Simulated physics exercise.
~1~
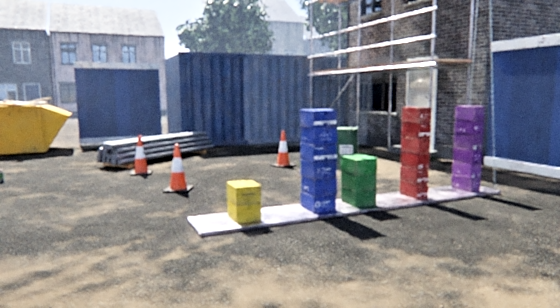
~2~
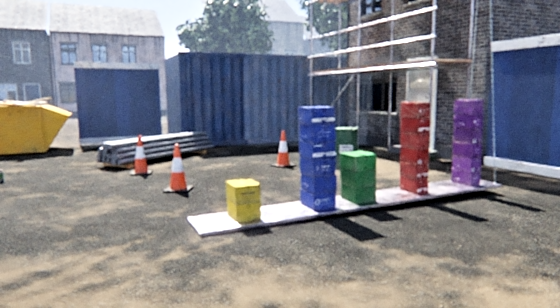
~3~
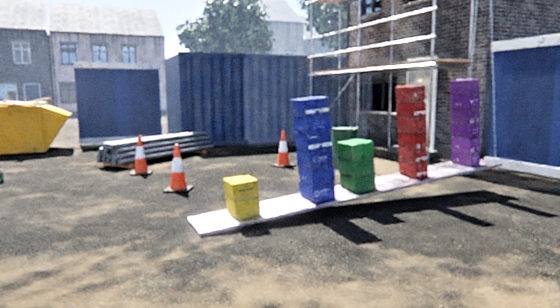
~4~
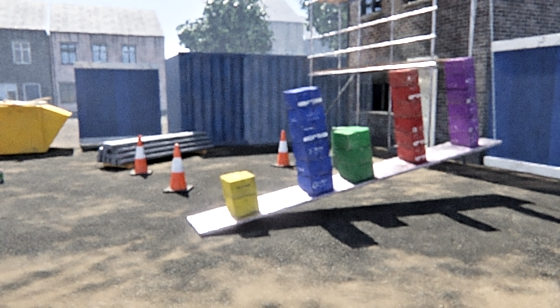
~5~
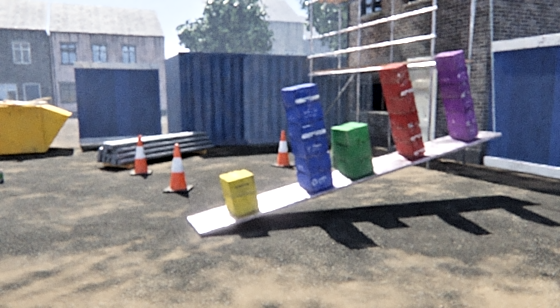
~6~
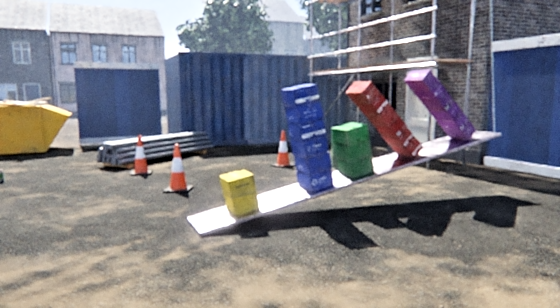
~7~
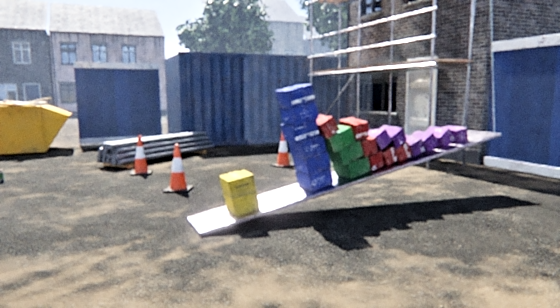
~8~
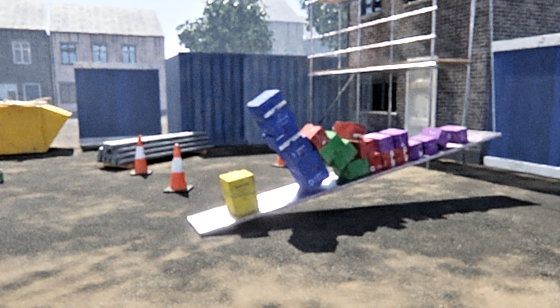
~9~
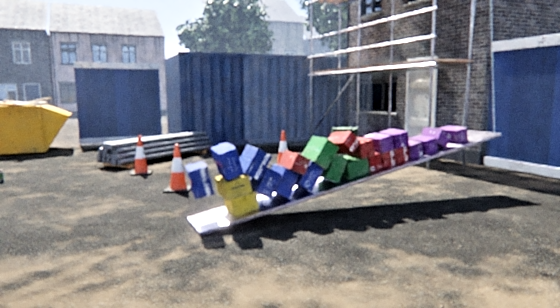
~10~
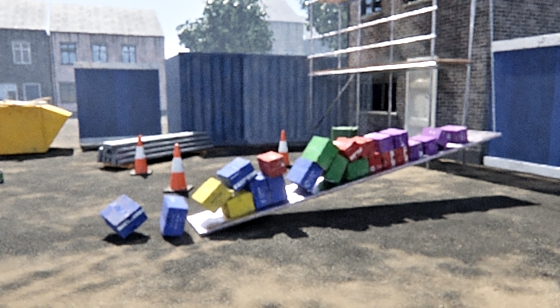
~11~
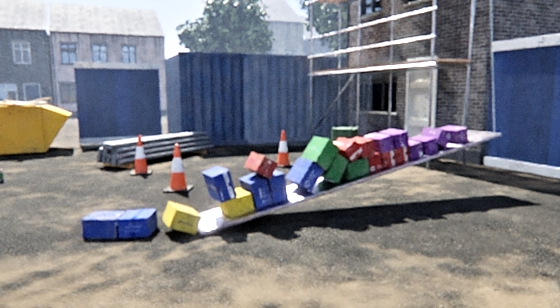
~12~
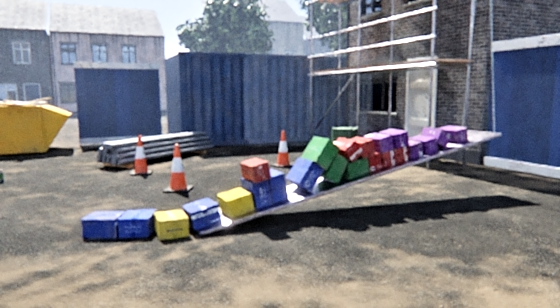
A long flat board holding five coloured stacks of boxes tilted up at its right end, and the purple and red stacks toppled left into the green, then the blue, which spilled over the yellow, leaving boxes strewn down the slope and onto the ground.
